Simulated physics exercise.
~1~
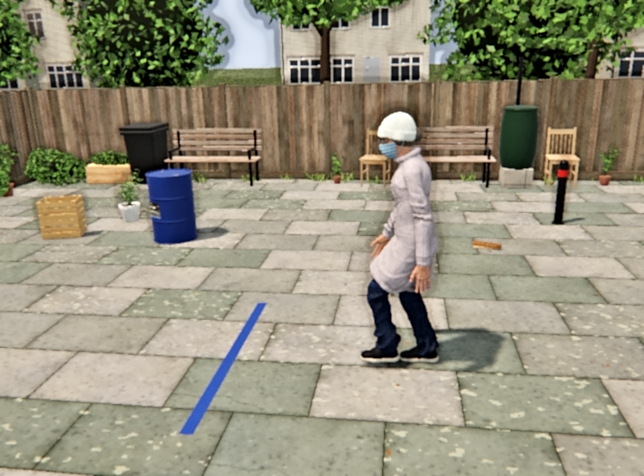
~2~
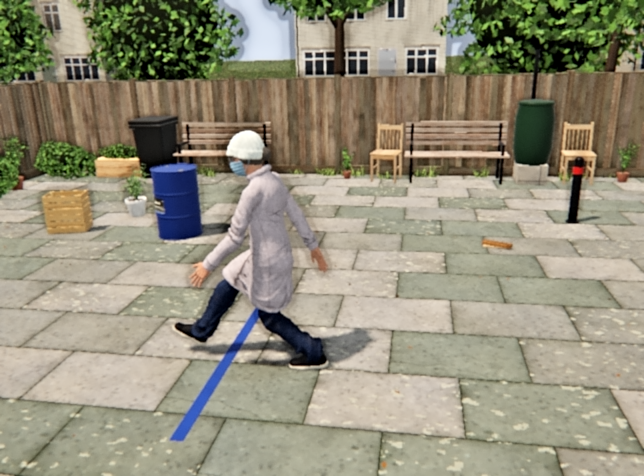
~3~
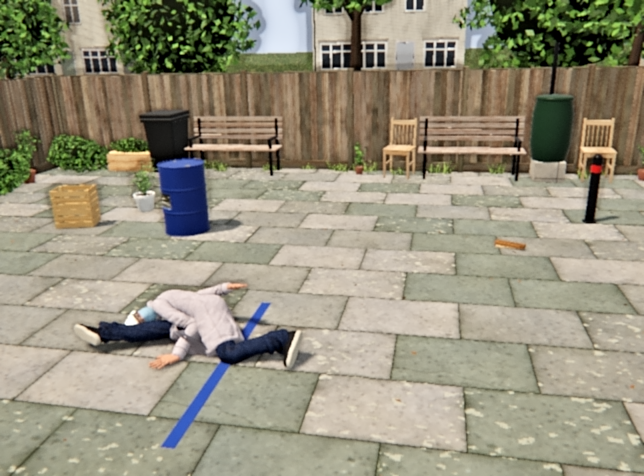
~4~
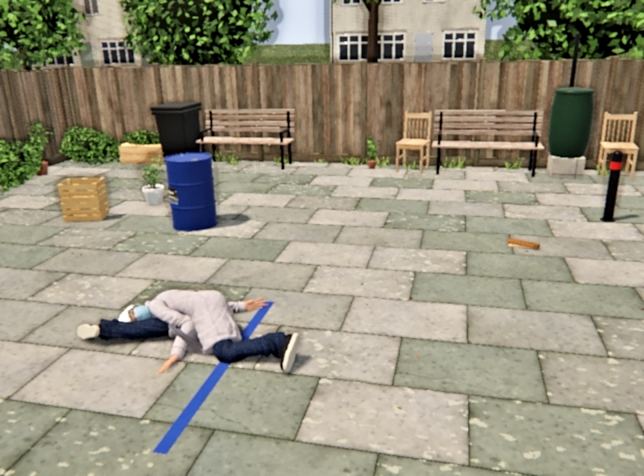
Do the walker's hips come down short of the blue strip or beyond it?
The walker's hips end up beyond the blue strip, on its left side, with one leg still lying back across it.
